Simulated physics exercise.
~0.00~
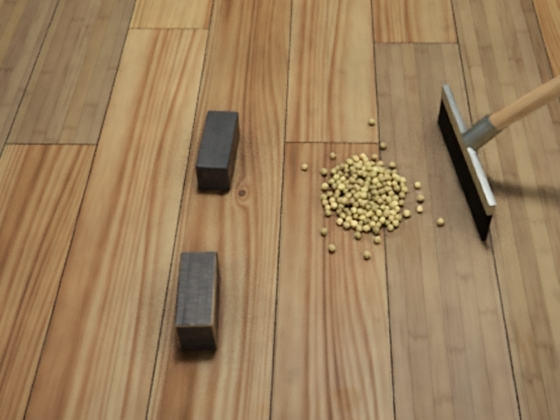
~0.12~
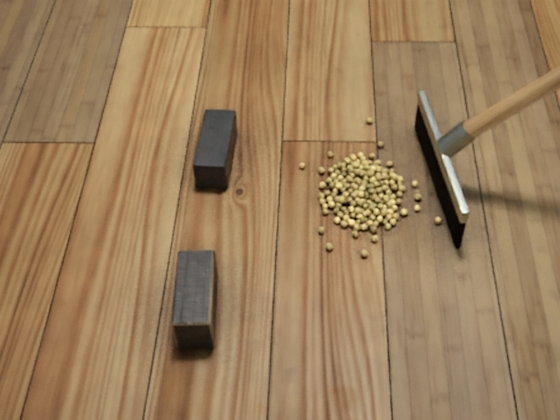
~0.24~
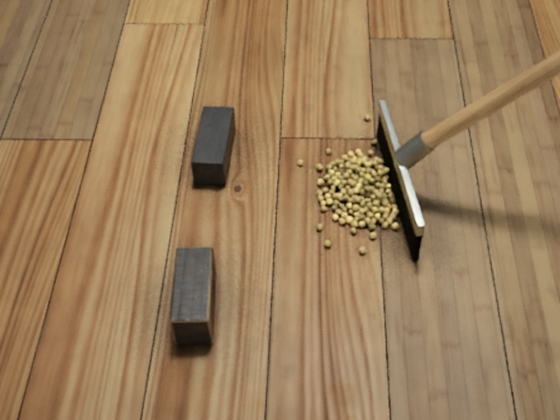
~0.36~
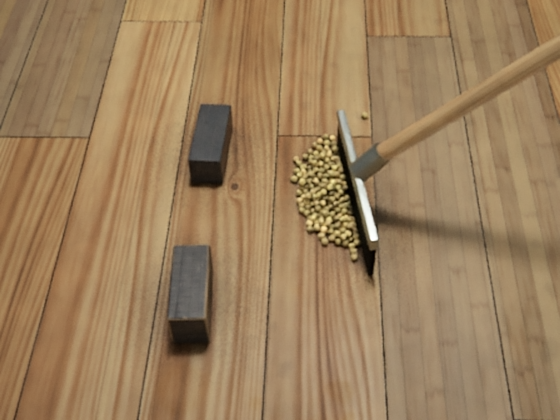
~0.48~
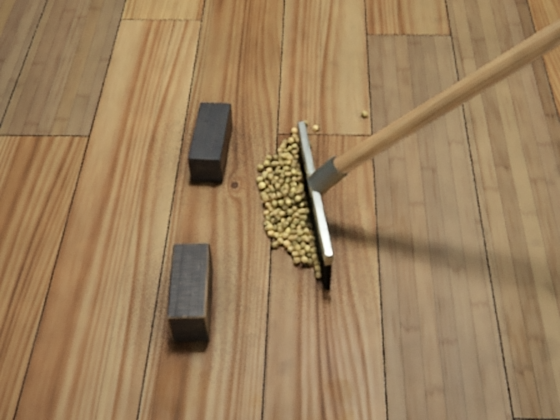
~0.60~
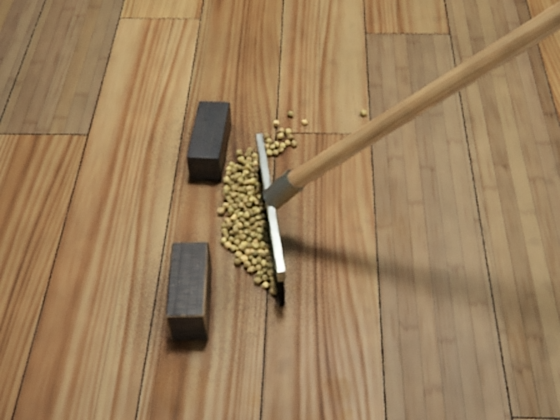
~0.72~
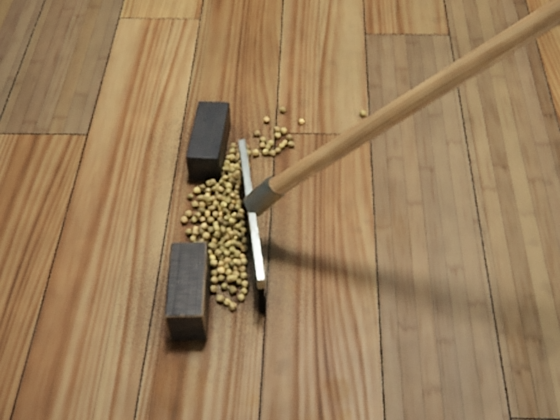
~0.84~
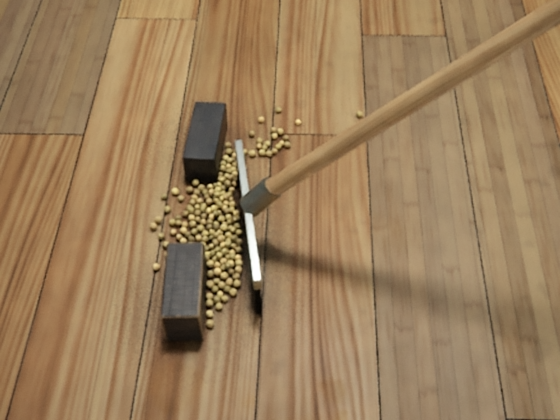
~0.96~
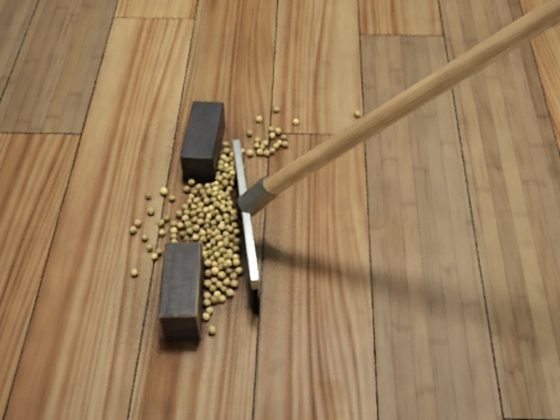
A squeegee with a wooden handle and a dark blade stands at the right of a small heap of yellowish beans on a plank floor, seen from above at a slant. To the left, two dark grey blocks sit apart with a gap between them. The squeegee slides left, meets the beans and pushes them into a long band, leaving a few stragglers behind near its far end. It presses the band up to the blocks and halts just short of them. Some beans spill through the gap and scatter beyond, while most stay packed between blade and blocks.
